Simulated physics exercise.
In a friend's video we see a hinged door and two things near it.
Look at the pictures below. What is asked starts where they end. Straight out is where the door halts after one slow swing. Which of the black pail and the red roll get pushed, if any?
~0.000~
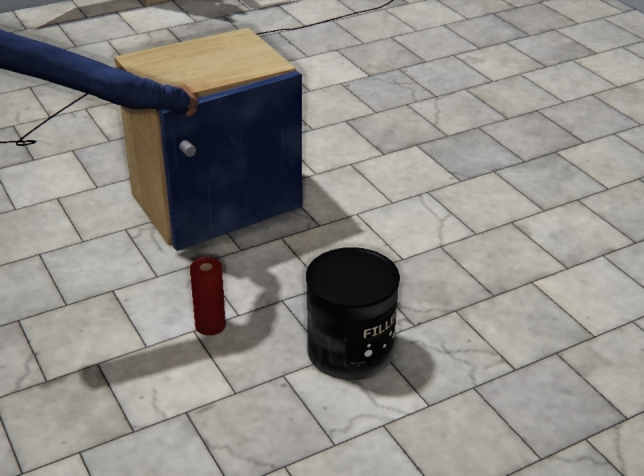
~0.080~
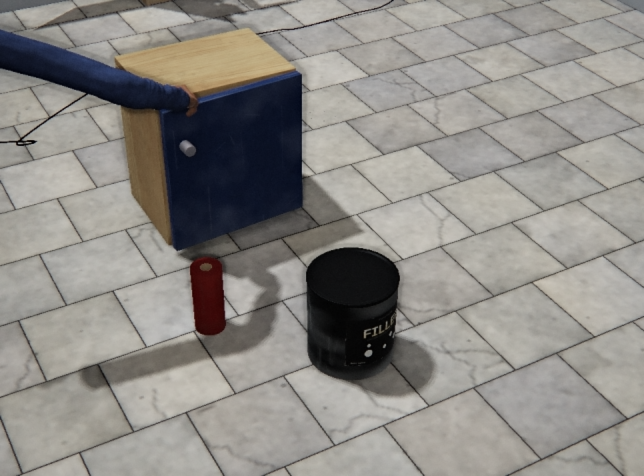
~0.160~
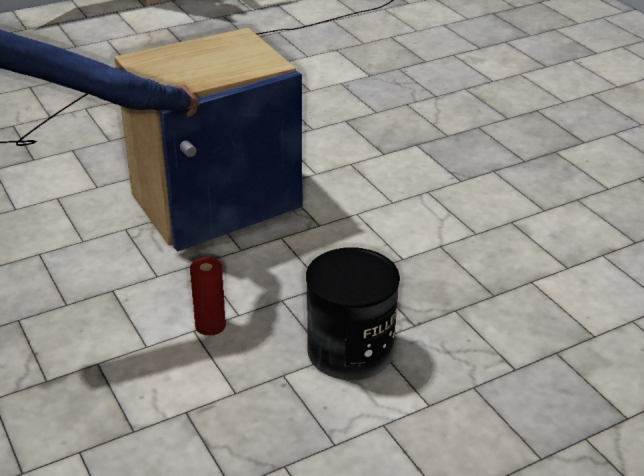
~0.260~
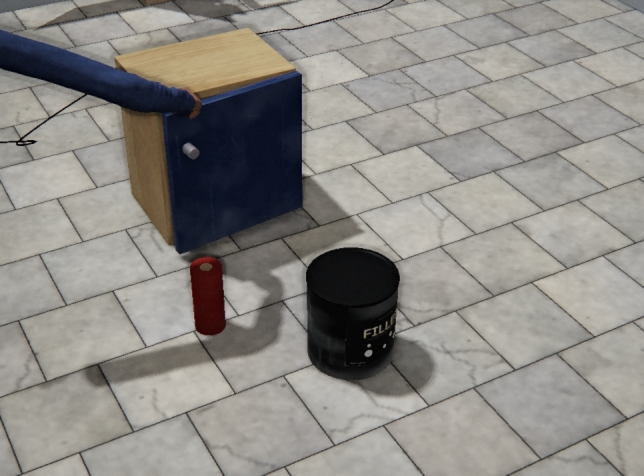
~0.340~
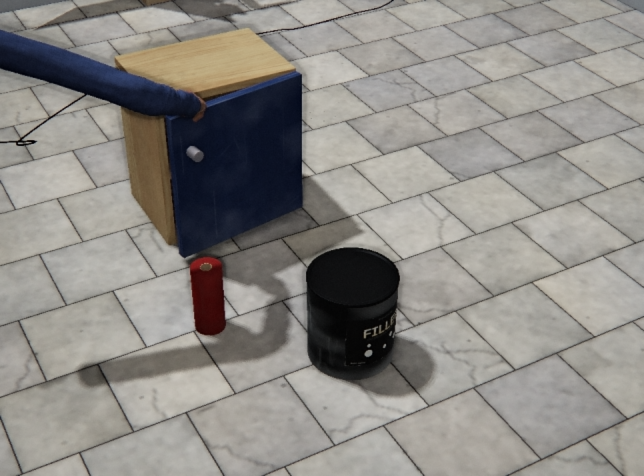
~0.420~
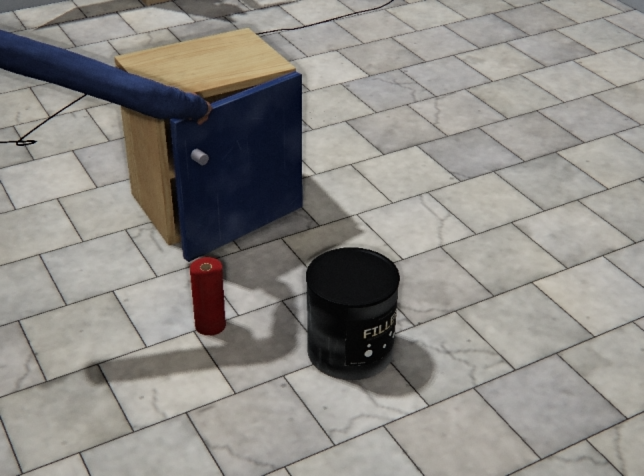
Here the black pail is not pushed, the red roll is not pushed.
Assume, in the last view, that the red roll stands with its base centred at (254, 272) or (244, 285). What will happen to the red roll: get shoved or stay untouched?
Well, on the first go it gets bumped away, and on the second it gets bumped away.
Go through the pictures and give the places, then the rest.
The first picture shows door 4° open; black pail (352, 314); red roll (208, 297); door (239, 165).
The second picture shows door 4° open; red roll (208, 297); door (239, 165).
The third picture shows door 4° open; black pail (352, 314); door (240, 165).
The fourth picture shows door 7° open; red roll (208, 297); door (241, 166).
The fifth picture shows door 10° open; black pail (352, 314); door (244, 168).
The sixth picture shows door 13° open; black pail (352, 314); red roll (208, 297); door (246, 170).
After 1.40 s, door 51° open; black pail at rest near (352, 314); red roll at rest near (208, 297).
In the end (2.9 s), the black pail stays untouched, near (352, 314); the red roll stays untouched, near (208, 297).
